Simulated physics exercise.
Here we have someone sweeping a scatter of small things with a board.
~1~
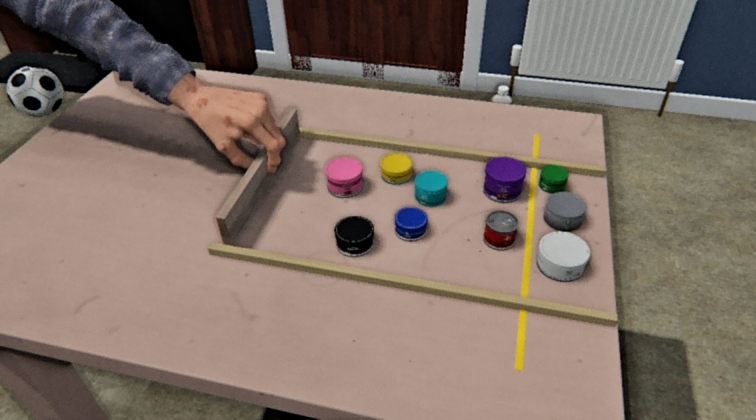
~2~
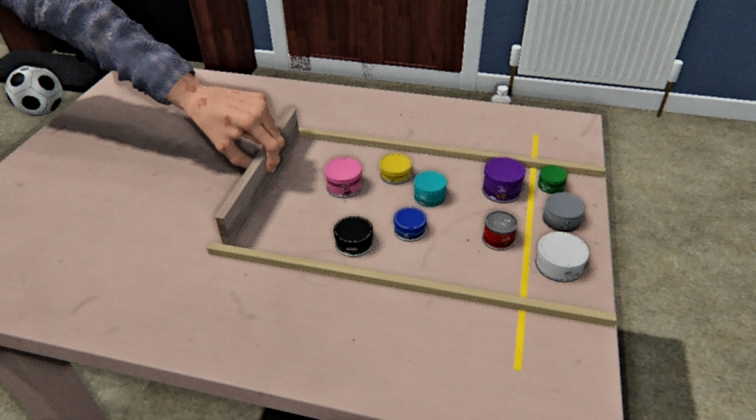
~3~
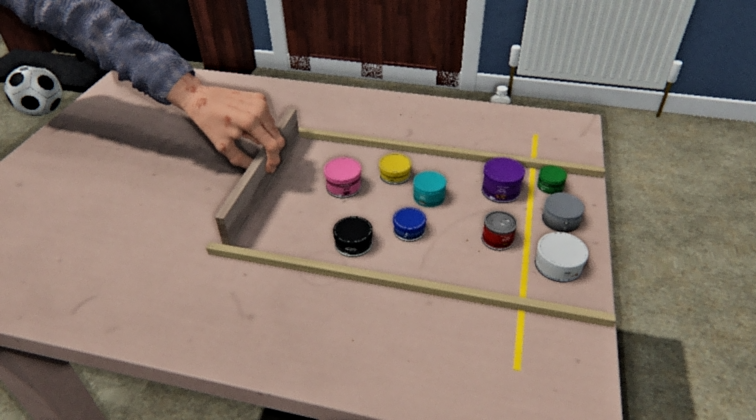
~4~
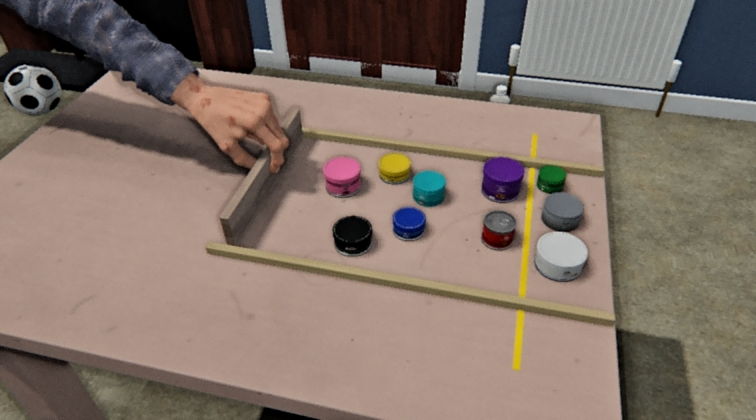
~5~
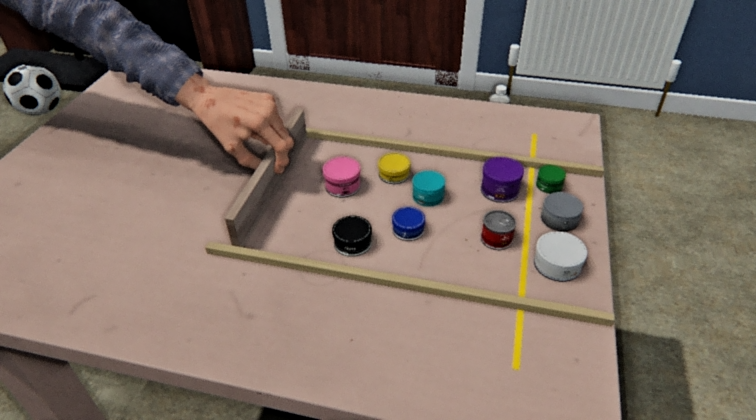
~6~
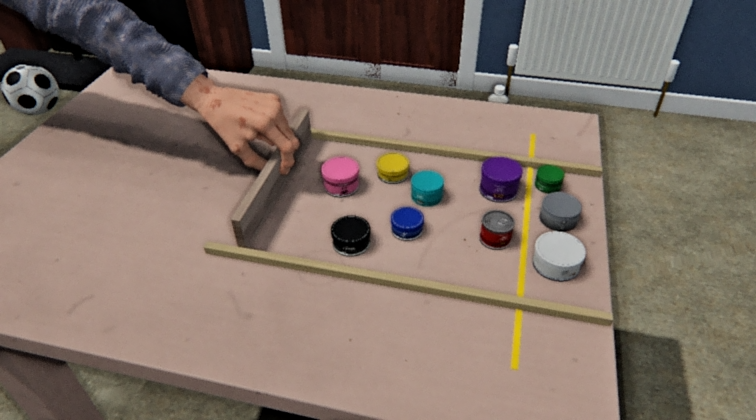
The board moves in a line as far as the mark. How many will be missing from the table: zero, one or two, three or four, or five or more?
The number that fall off is one or two.
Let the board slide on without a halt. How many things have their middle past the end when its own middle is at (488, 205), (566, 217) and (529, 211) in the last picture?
It would be 0, 6 and 2.
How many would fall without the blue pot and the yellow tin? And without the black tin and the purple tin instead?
First 1, then 0.
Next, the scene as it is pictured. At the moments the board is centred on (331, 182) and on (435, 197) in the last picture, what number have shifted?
At the one place 1, at the other 6.
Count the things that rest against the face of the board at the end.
4 of them.
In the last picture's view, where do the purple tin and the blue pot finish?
First (585, 187), then (542, 241).
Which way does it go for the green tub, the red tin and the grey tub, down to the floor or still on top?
The green tub is lost, the red tin remains up, the grey tub falls.
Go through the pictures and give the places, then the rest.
The first picture shows grey tub (564, 212); white tin (562, 257); green tub (553, 179); board (264, 172); tape (530, 227).
The second picture shows white tin (561, 257); blue pot (410, 224).
The third picture shows green tub (552, 180); board (263, 172).
The fourth picture shows grey tub (562, 212); purple tin (502, 180).
The fifth picture shows white tin (560, 256); red tin (498, 230).
The sixth picture shows grey tub (560, 212); white tin (558, 256); green tub (549, 179); board (277, 174); tape (526, 227).
Early on, none off yet; grey tub at rest near (560, 212); white tin at rest near (558, 256); green tub at rest near (549, 179).
A while later, none off yet; grey tub travelled a little near (576, 214); white tin at rest near (561, 257); green tub travelled about its own width near (572, 180).
Finally, the number that fall off is one or two; lost, green tub and grey tub.
